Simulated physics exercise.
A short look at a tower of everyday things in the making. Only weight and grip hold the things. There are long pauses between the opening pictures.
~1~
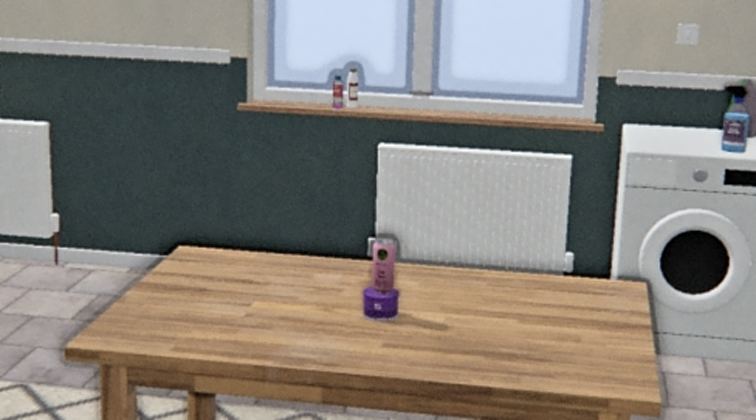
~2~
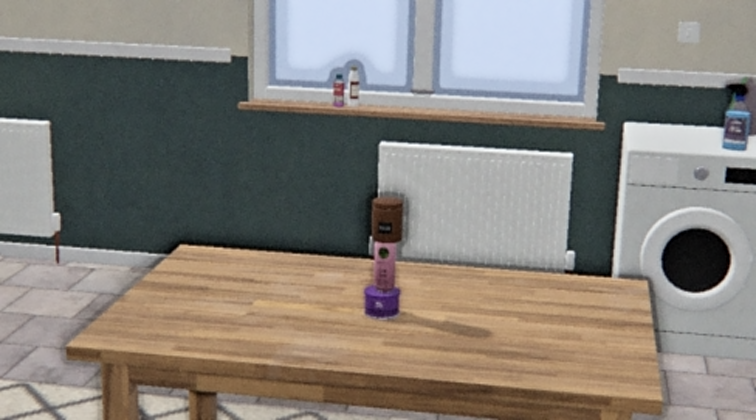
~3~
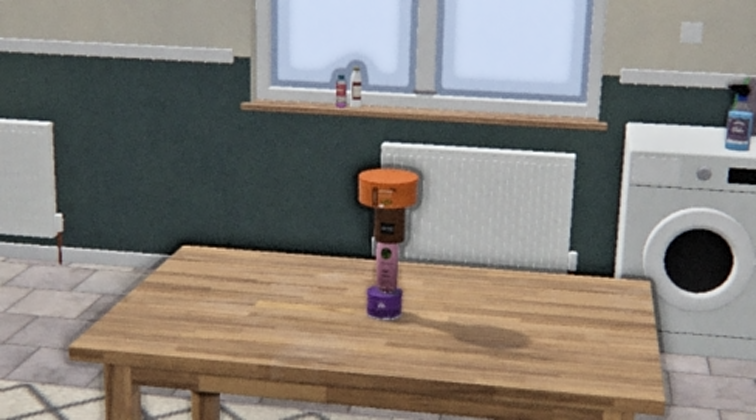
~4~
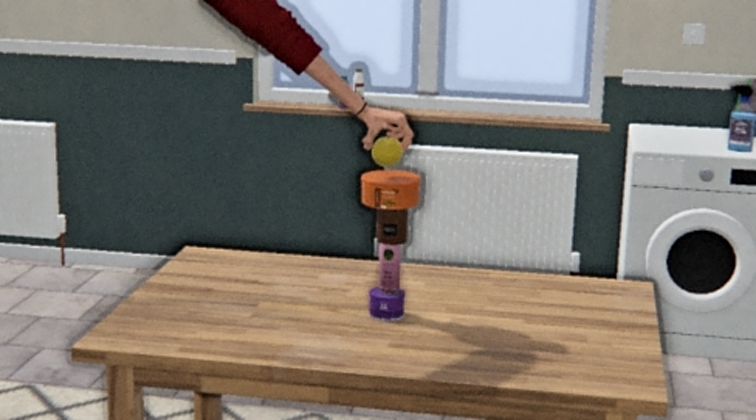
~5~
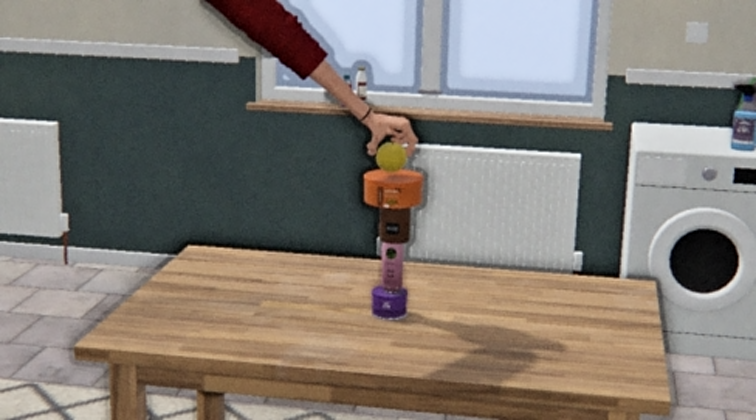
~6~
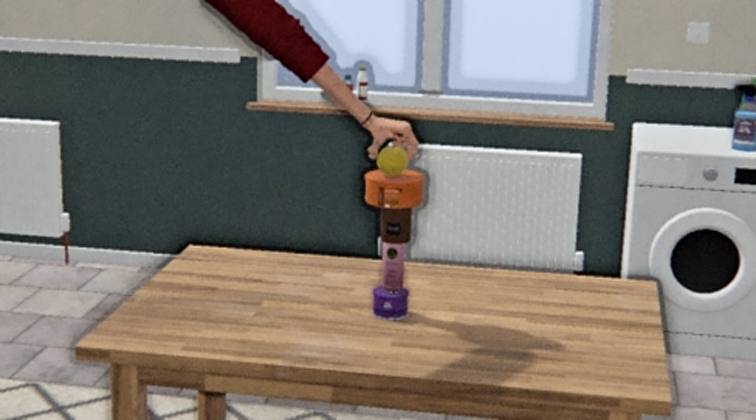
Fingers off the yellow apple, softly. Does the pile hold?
The pile keeps its balance.
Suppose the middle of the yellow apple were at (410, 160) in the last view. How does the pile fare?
Then it stays up.
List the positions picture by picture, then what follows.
In the first picture, the last thing is not in view yet.
In the second picture, the last thing is not in view yet; pink can (385, 265).
In the third picture, the last thing is not in view yet; orange tub (388, 189).
The fourth picture shows coming down; yellow apple (387, 152); pink can (390, 266).
The fifth picture shows coming down; yellow apple (392, 157); orange tub (394, 189).
The sixth picture shows set down, still held; yellow apple (393, 161); pink can (393, 265).
Then, 0.20 s past the last view, nothing moves.
Then, 0.60 s past the last view, yellow apple resting near (393, 161).
Finally, all 5 still in place. Final places as the last picture's camera would see them, yellow apple near (393, 161). The pile stays up.
